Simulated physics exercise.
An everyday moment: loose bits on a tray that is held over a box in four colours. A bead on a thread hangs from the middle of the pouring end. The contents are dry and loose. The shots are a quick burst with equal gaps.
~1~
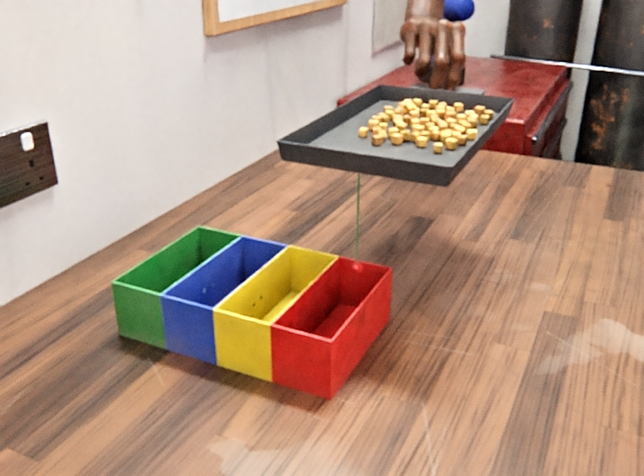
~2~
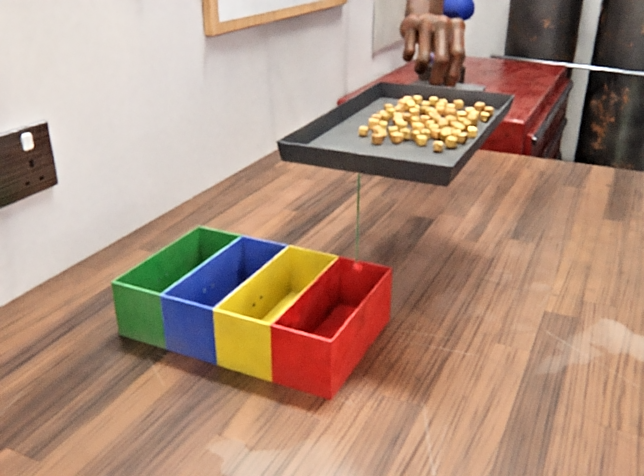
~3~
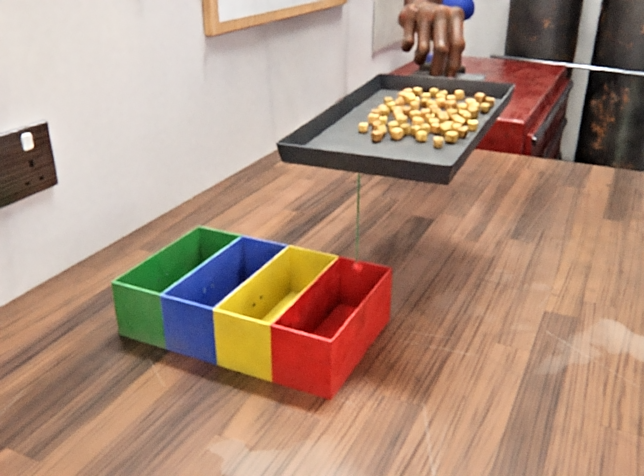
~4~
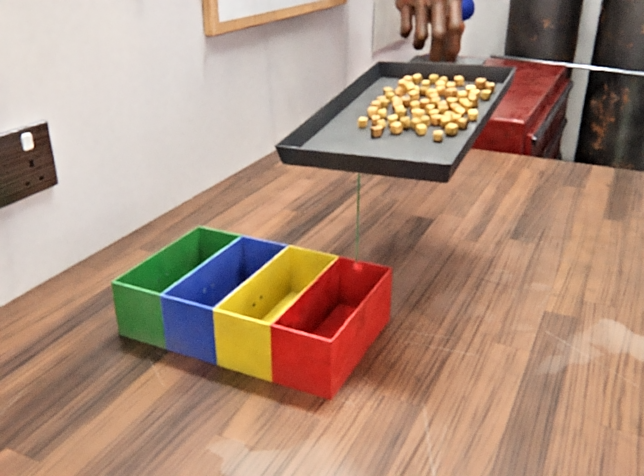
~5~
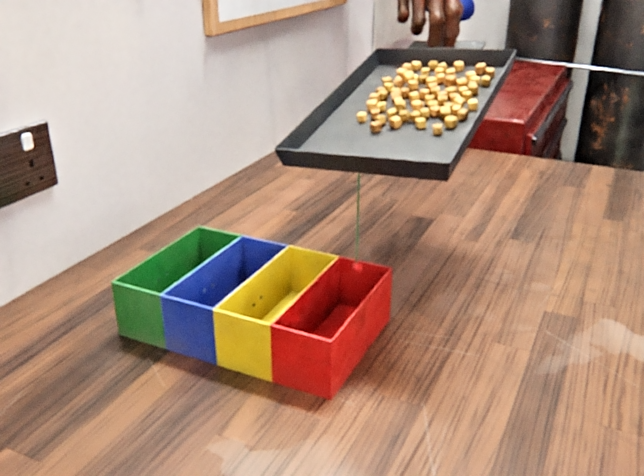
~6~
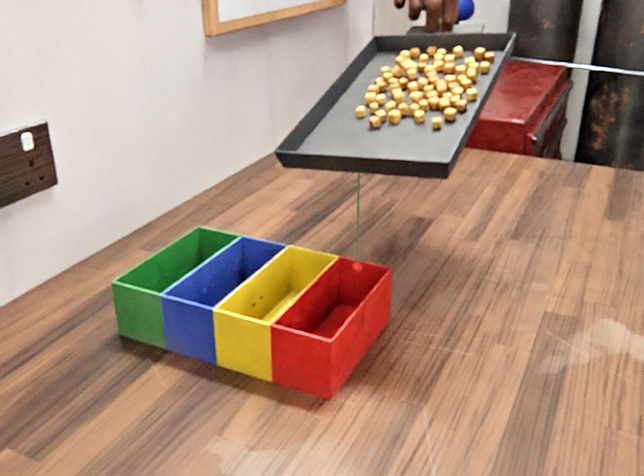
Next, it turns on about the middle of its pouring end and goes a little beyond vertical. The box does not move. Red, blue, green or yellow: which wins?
It favours the yellow compartment.
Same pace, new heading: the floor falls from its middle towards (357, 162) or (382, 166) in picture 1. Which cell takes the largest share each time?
The first try: The cell in yellow. The second: Red.
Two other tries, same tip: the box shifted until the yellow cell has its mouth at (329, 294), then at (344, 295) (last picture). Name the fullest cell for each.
The first try: The blue one. The second: The blue one.
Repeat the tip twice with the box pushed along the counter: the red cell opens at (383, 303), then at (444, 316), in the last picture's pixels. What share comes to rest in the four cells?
In turn 100 and 100 in a hundred.
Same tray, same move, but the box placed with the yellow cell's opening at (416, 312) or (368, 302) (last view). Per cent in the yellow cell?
First some 0, then 10 per cent.
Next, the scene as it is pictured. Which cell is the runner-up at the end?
Next in line is the cell in red.
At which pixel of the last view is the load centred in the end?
Near (278, 340).
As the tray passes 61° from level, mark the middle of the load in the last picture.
Roughly at (326, 136).
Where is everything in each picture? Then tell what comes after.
The first picture shows corners of the pouring end (282, 140) and (449, 165), level; middle of the load (425, 123), small wooden cubes; bead on its thread (356, 268); green cell (139, 310); blue cell (189, 324); yellow cell (243, 340); red cell (301, 356).
The second picture shows corners of the pouring end (282, 141) and (449, 164), level; middle of the load (425, 121).
The third picture shows corners of the pouring end (281, 142) and (448, 163), tipped barely, lowest at the left corner; middle of the load (425, 114).
The fourth picture shows corners of the pouring end (280, 145) and (447, 162), tipped a little, lowest at the left corner; middle of the load (425, 104).
The fifth picture shows corners of the pouring end (280, 147) and (446, 160), tipped a little, lowest at the left corner; middle of the load (424, 94).
The sixth picture shows corners of the pouring end (279, 149) and (445, 159), tipped clearly, lowest at the left corner; middle of the load (423, 84); green cell (139, 310); blue cell (189, 324); yellow cell (243, 340); red cell (301, 356).
Just after the last frame, tray tipped steeply; almost all on the tray; just a few falling or outside the box.
A moment on, tray tipped past a quarter turn; almost all on the tray; about a tenth in the red cell; just a few in the yellow cell.
Further on, tray tipped past a quarter turn; roughly half in the yellow cell; roughly a third in the red cell; about a tenth in the blue cell.
When it is over, tray tipped past a quarter turn; roughly half in the yellow cell; roughly a third in the red cell; about a tenth in the blue cell; not one in the green cell.
